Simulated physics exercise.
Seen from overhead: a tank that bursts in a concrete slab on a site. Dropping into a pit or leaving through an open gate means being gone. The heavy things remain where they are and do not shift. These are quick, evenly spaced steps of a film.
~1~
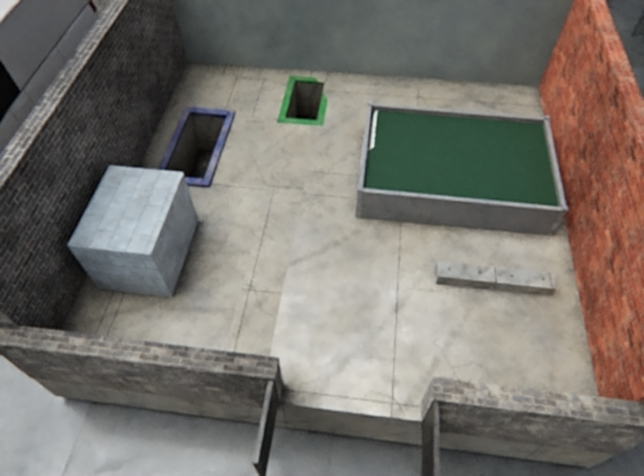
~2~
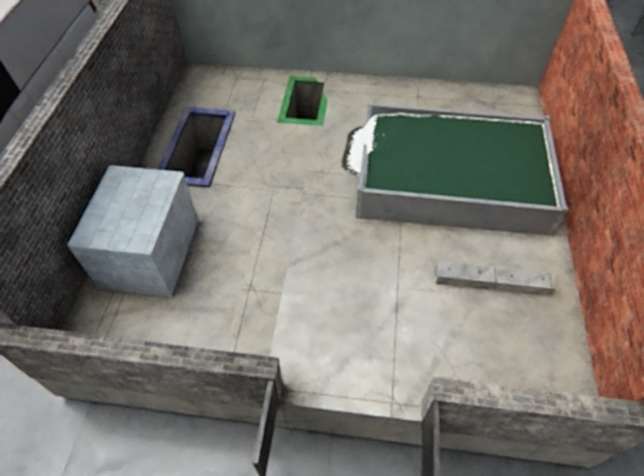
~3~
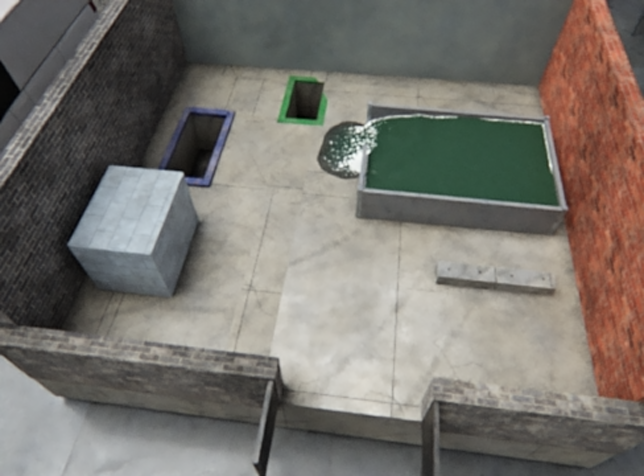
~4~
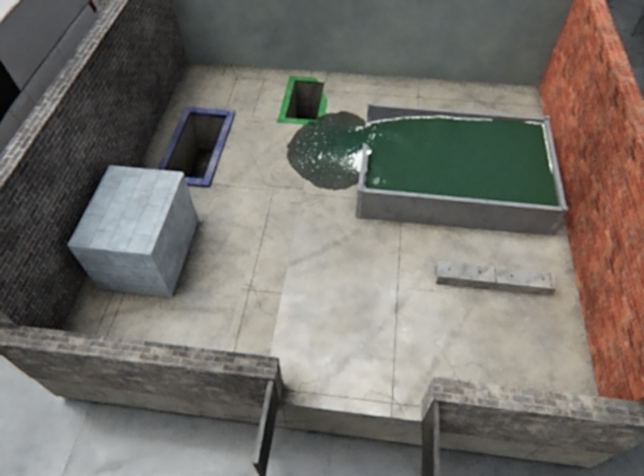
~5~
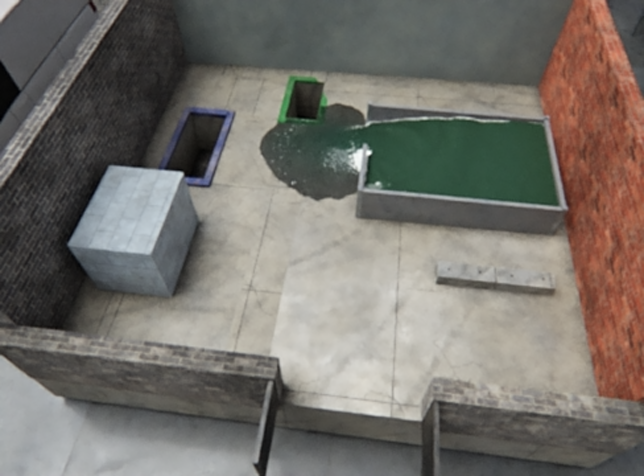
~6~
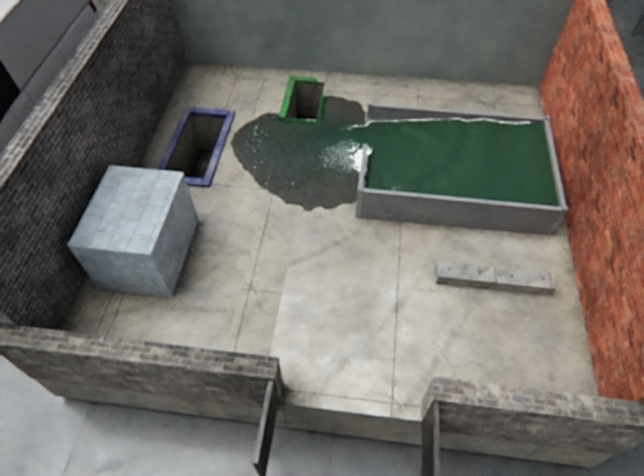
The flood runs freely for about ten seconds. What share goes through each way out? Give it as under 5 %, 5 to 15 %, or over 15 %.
In the end the gate fails to reach five per cent, the blue pit passes fifteen per cent, the green pit passes fifteen per cent.
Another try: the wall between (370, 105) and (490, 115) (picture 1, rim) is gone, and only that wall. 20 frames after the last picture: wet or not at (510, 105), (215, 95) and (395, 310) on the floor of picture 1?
Going point by point: Waterlogged, waterlogged, left unwetted.
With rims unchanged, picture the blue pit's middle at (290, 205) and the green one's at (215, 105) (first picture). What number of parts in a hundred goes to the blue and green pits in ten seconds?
Per cent by pit - blue: 6 / green: 40.
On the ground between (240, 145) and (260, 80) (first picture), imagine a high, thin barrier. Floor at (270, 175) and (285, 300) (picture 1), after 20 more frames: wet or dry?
Swamped, then spared.
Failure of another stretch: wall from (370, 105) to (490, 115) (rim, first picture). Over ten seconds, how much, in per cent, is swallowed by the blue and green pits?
In percent: Blue 2, green 40.
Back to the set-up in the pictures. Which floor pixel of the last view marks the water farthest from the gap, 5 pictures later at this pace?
Estimated pixel: (191, 99).
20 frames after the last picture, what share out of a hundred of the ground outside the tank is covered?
Some 30 per cent.
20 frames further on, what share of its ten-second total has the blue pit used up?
About 50 per cent.
A moment on, water covers 15 % of the floor; the gate 0 %, the blue pit 2 %, the green pit 3 %.
Next, water covers 25 % of the floor; the gate 0 %, the blue pit 7 %, the green pit 7 %.
Then, water covers 30 % of the floor; the gate 0 %, the blue pit 13 %, the green pit 11 %.
Later, water covers 35 % of the floor; the gate 0 %, the blue pit 22 %, the green pit 18 %.
In the end, water covers 45 % of the floor; the gate 0 %, the blue pit 28 %, the green pit 26 %.
